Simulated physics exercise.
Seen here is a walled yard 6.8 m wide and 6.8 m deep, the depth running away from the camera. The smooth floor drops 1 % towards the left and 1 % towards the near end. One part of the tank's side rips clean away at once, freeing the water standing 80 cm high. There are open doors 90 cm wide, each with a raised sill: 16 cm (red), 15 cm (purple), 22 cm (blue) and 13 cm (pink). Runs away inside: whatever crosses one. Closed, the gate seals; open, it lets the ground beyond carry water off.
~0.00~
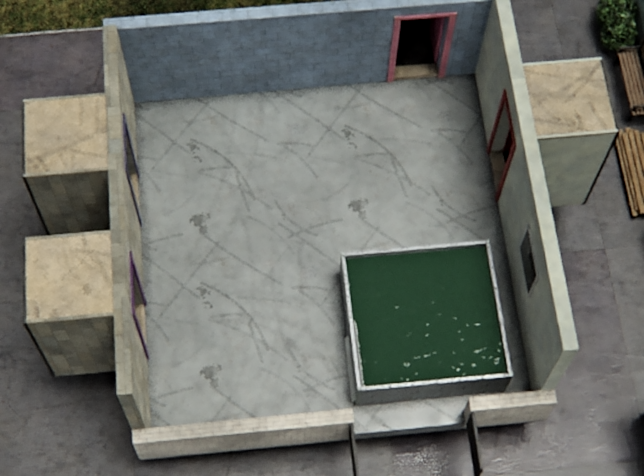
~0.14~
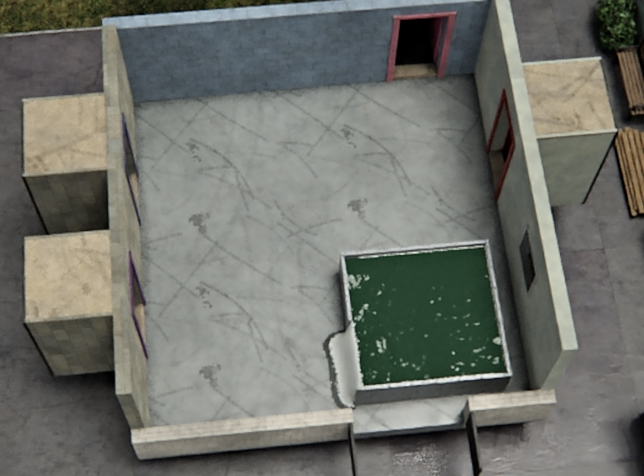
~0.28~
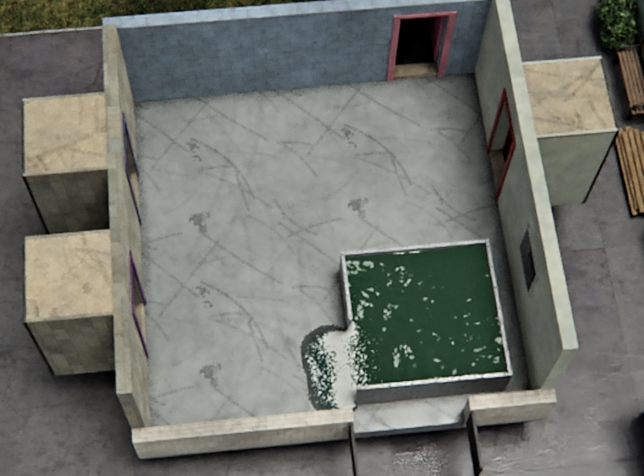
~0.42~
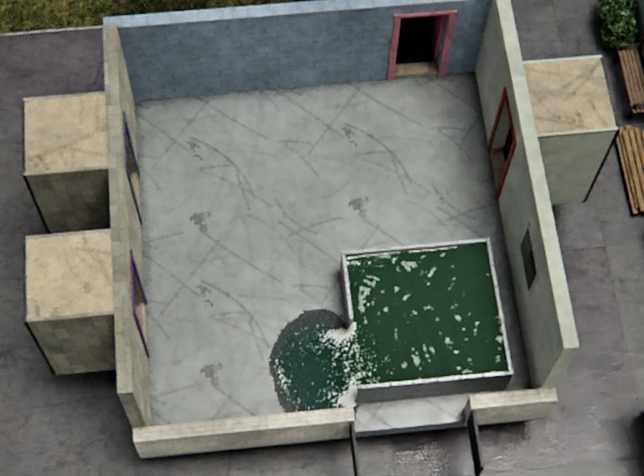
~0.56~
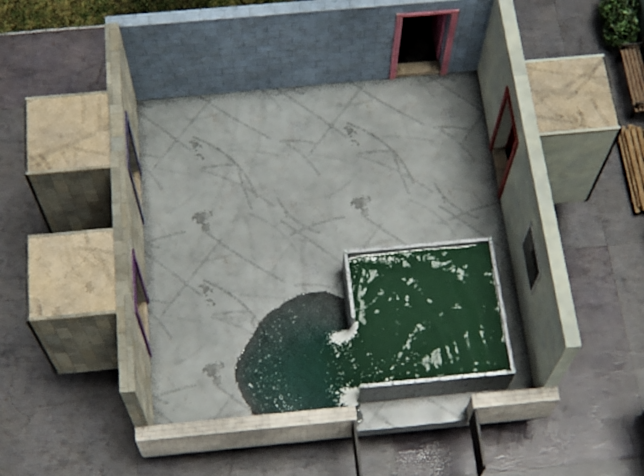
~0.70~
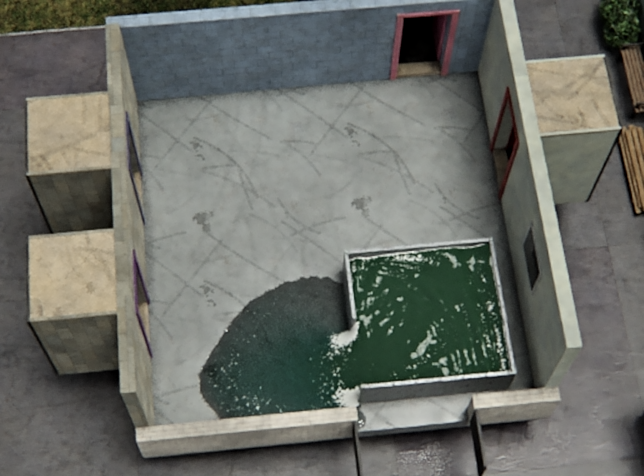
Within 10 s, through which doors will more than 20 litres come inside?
Red door: Not more than 20 litres; purple door: More than 20 litres; blue door: Not more than 20 litres; pink door: Not more than 20 litres.
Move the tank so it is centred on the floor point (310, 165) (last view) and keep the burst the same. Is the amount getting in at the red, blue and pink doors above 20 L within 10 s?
Lab note: Red door limit not exceeded; blue door limit exceeded; pink door limit not exceeded.
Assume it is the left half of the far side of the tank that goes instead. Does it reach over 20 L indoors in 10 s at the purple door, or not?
Relative to that limit, purple ends up on the low side.
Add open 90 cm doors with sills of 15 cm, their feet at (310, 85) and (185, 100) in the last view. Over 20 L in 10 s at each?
In turn: Below, above.
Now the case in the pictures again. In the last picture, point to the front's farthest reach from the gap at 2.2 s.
That lands around (144, 206) in the last picture.
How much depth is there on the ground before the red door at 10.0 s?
About 12.5 cm.
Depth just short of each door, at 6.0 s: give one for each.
Readings (cm): Red = 0; purple = 26; blue = 11; pink = 7.
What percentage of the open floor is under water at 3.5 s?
I'd say around 45 % is wet.
After 1.4 s water covers 25 % of the floor and is deepest (63 cm) near (156, 438); red door not reached, purple door 22 cm at the sill, 1 L in, blue door not reached, pink door not reached.
After 2.2 s water covers 25 % of the floor and is deepest (62 cm) near (155, 428); red door not reached, purple door 32 cm at the sill, 40 L in, blue door not reached, pink door not reached.
After 3.5 s water covers 45 % of the floor and is deepest (42 cm) near (156, 438); red door not reached, purple door 27 cm at the sill, 124 L in, blue door 13 cm at the sill, 0 L in, pink door not reached.
After 6.0 s water covers 75 % of the floor and is deepest (28 cm) near (140, 131); red door not reached, purple door 26 cm at the sill, 215 L in, blue door 11 cm at the sill, 0 L in, pink door 7 cm at the sill, 0 L in.
After 10.0 s water covers 95 % of the floor and is deepest (22 cm) near (505, 243); red door 12 cm at the sill, 0 L in, purple door 15 cm at the sill, 269 L in, blue door 14 cm at the sill, 0 L in, pink door 11 cm at the sill, 1 L in.
